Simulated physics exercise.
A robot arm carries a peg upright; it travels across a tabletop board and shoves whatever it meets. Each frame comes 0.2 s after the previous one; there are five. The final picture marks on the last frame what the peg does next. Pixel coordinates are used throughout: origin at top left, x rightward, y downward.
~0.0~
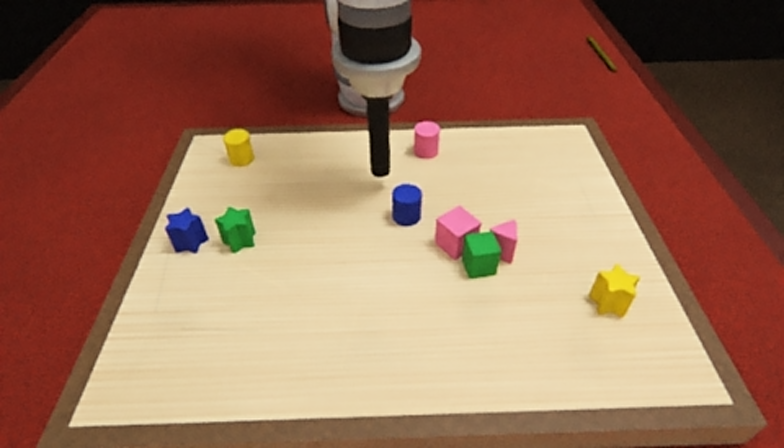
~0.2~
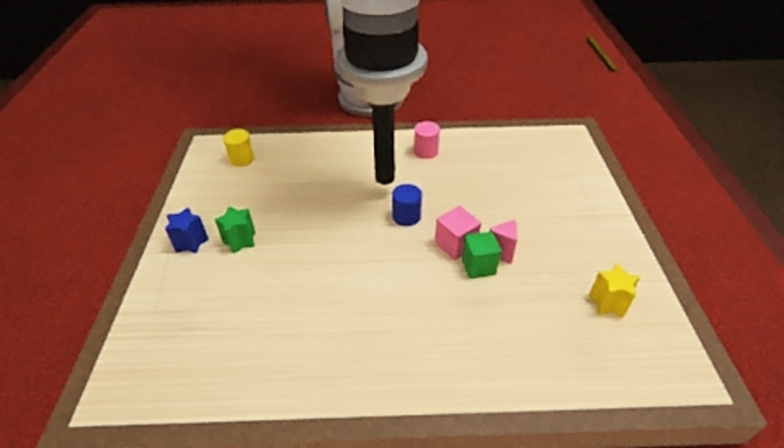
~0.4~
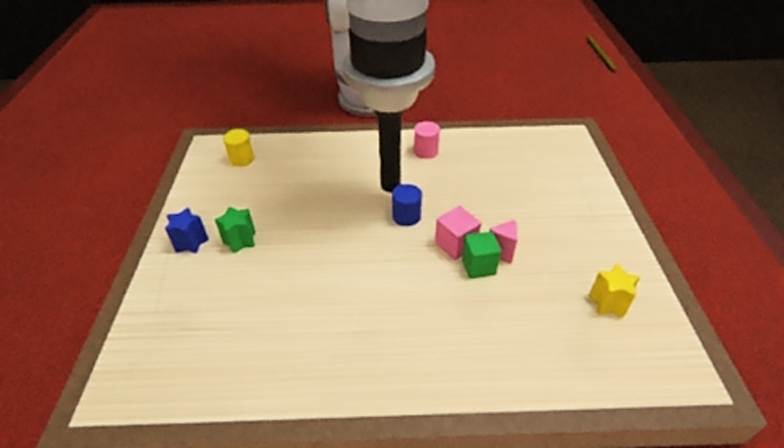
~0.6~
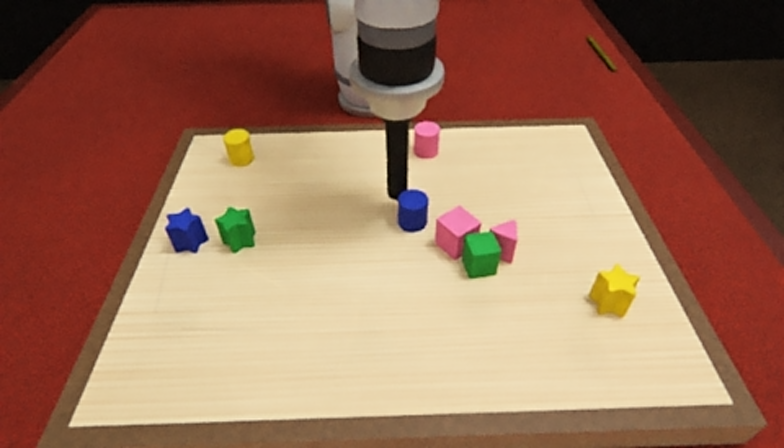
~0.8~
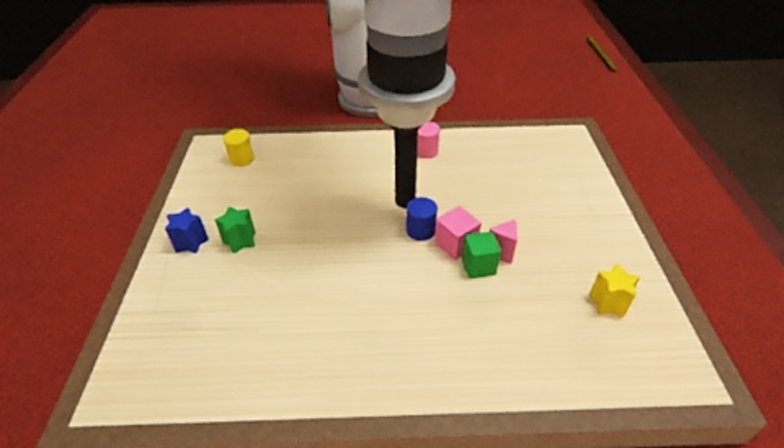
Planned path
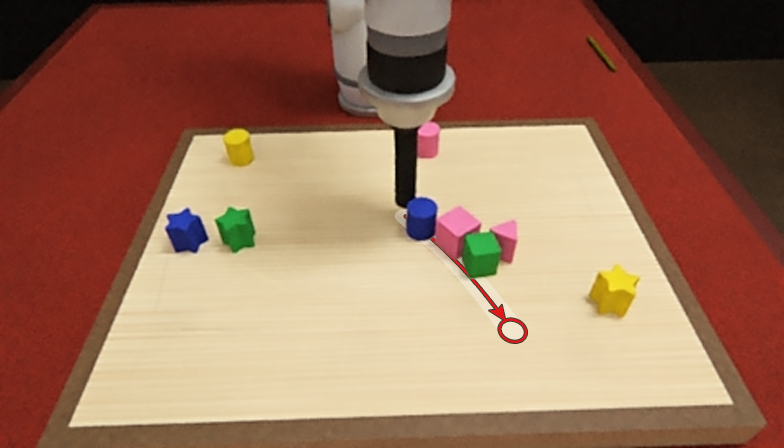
The footage shows a robotic arm above a board of small coloured blocks, lowering its black peg toward a blue cylinder, then nudging the cylinder a short way down and right toward a pink cube while the other blocks stay still.
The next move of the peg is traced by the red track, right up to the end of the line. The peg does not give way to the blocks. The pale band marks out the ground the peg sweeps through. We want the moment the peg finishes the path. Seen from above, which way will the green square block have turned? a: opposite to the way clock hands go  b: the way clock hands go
Choice b: The way clock hands go.
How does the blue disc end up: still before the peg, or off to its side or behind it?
When the path is over, you would find the blue disc off to the side or behind the peg.
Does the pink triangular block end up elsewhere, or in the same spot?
The answer is that it is displaced.
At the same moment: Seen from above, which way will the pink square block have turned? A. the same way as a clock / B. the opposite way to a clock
The correct letter is B.
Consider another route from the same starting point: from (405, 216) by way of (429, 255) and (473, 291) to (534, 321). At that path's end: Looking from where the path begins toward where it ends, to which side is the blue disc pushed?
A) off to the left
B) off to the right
The answer is B.
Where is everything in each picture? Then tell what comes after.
In the first frame, peg's lower end (381, 172); blue disc (407, 193); pink square block (459, 220); green square block (483, 243); pink triangular block (507, 229).
In the second frame, peg (385, 179); blocks still.
In the third frame, peg (391, 187); blocks still.
In the fourth frame, peg (398, 195); blue disc (413, 199).
In the fifth frame, peg (406, 203); blue disc (422, 207); pink square block (459, 220); green square block (483, 243); pink triangular block (507, 229).
Drawn move, from (405, 216) through (459, 264) to (513, 331).
What follows on the original path. One third of the way, peg (443, 233); blue disc (440, 244); pink square block (473, 233), turned 50° anticlockwise; green square block (506, 251), turned 20° clockwise.
Two thirds of the way, peg (479, 271); blue disc (450, 265); pink square block (500, 245), turned 85° anticlockwise; green square block (537, 258), turned 50° clockwise; pink triangular block (525, 230), turned 20° anticlockwise.
At the end, peg (516, 317); blue disc (450, 265); pink square block (500, 245), turned 85° anticlockwise; green square block (537, 258), turned 50° clockwise; pink triangular block (525, 230), turned 20° anticlockwise.
